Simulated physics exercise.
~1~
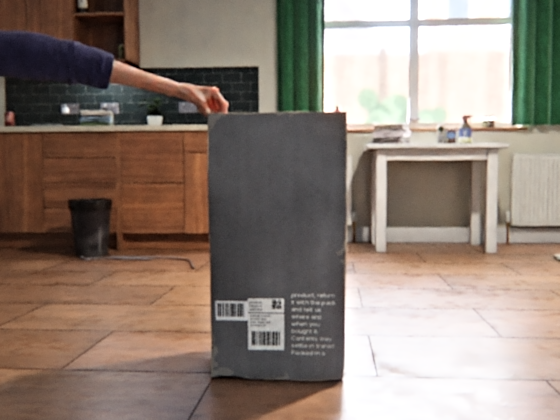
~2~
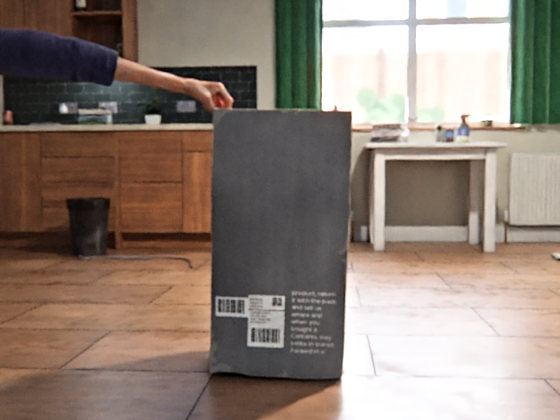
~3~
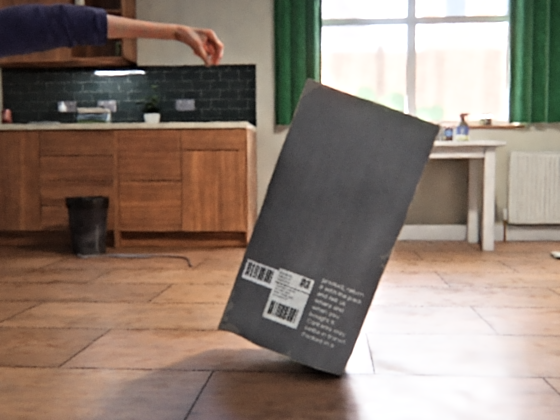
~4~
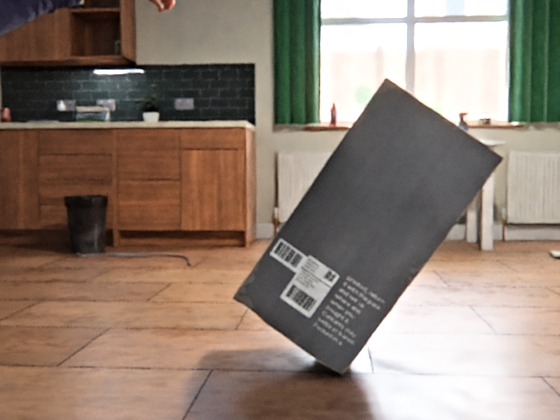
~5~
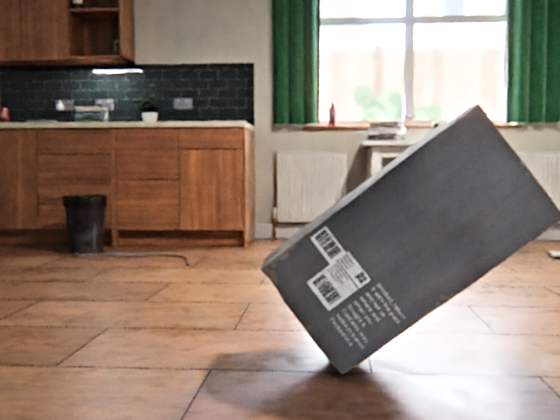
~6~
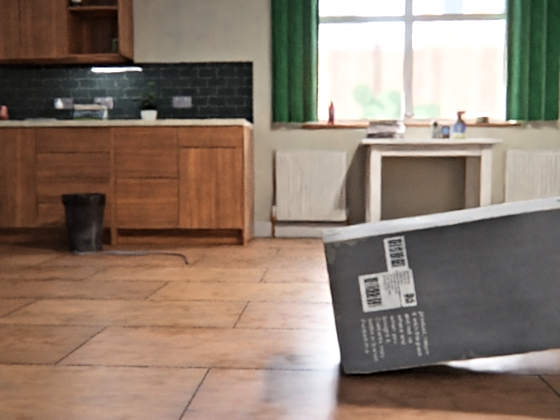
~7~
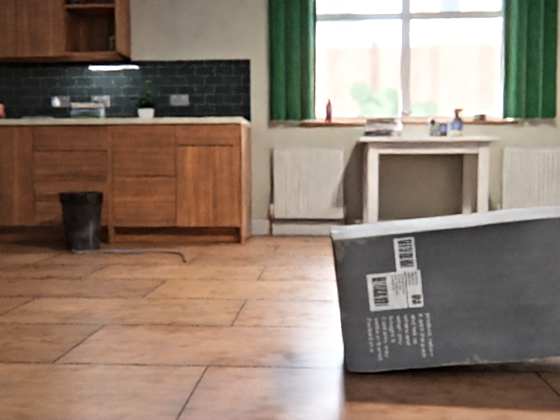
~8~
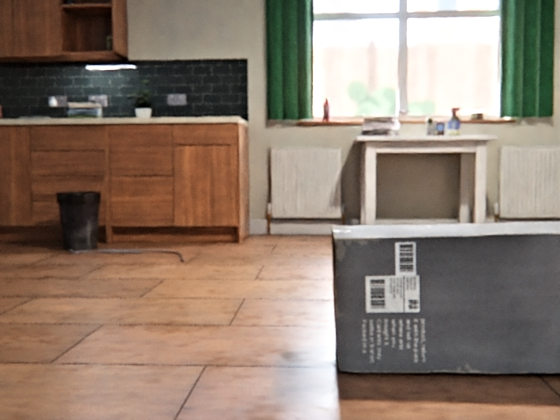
A tall grey parcel, released by a hand, tips right and topples onto its side.
